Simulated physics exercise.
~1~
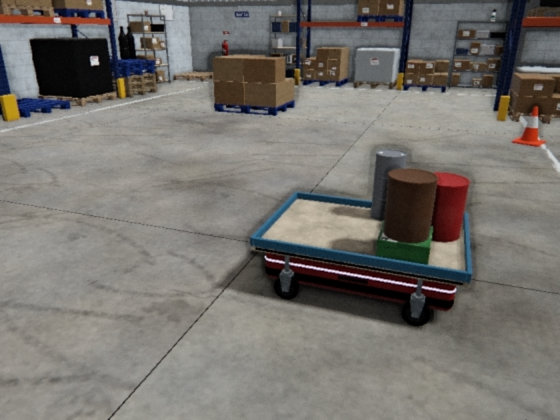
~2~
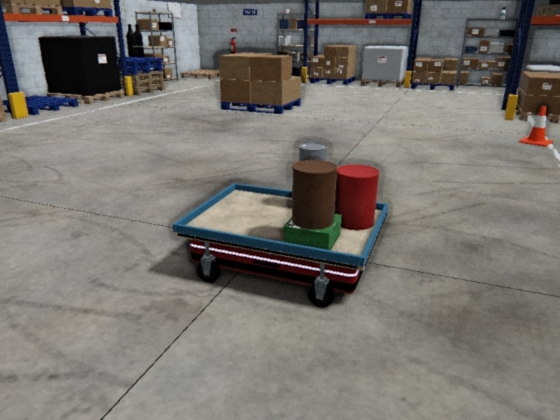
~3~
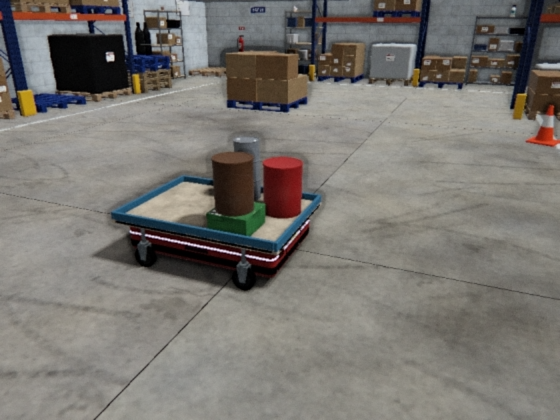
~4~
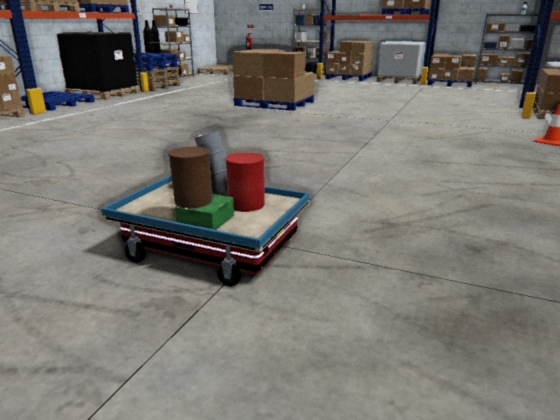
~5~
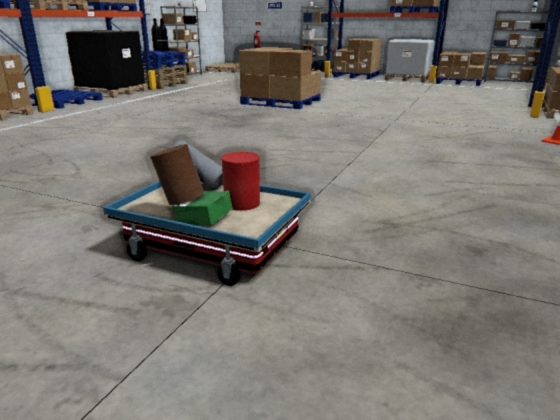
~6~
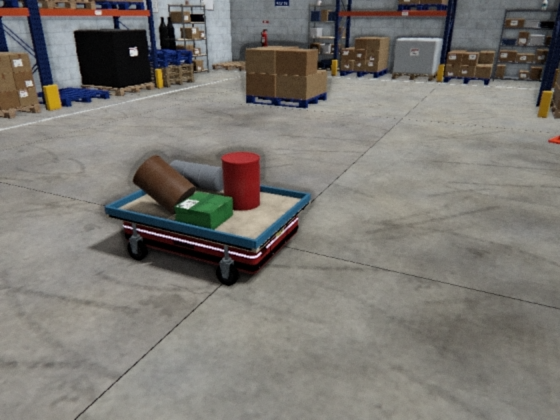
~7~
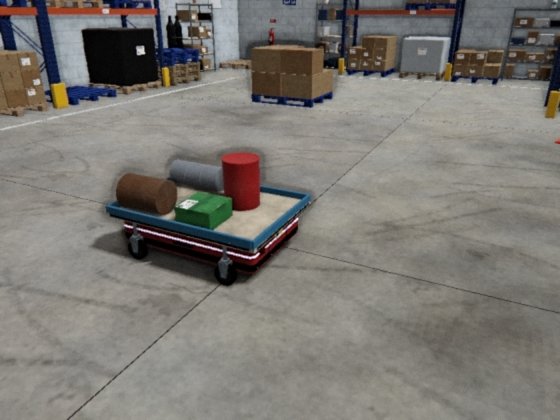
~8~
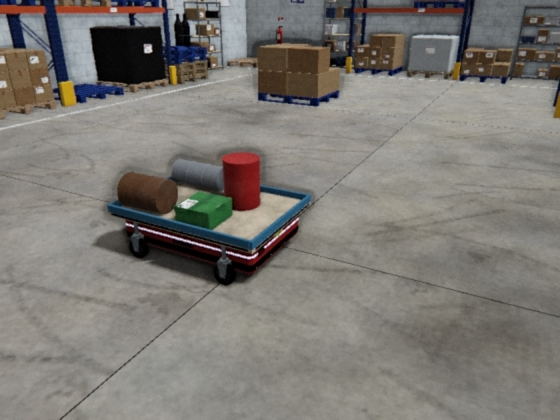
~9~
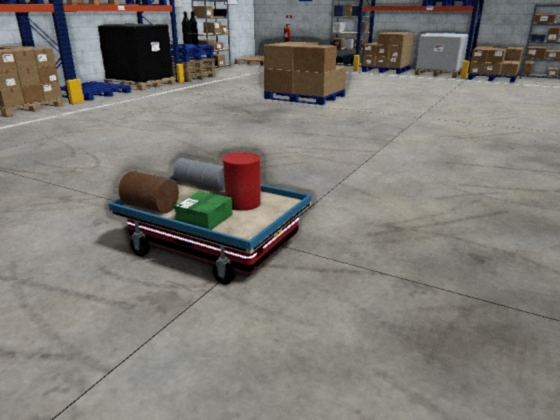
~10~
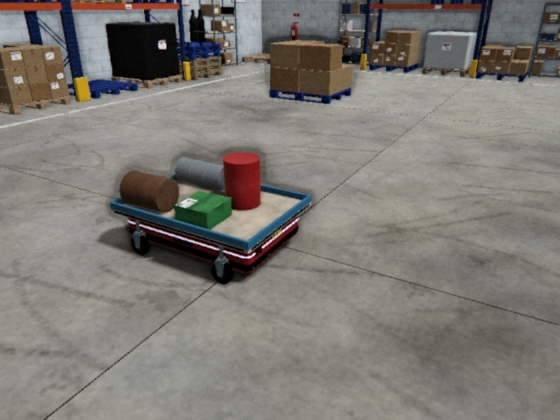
A flat cart carrying three cylinders and a green box rolled left across a warehouse floor and stopped, and the grey cylinder tipped over, followed by the brown one, leaving both lying on the deck while the red one stayed upright.
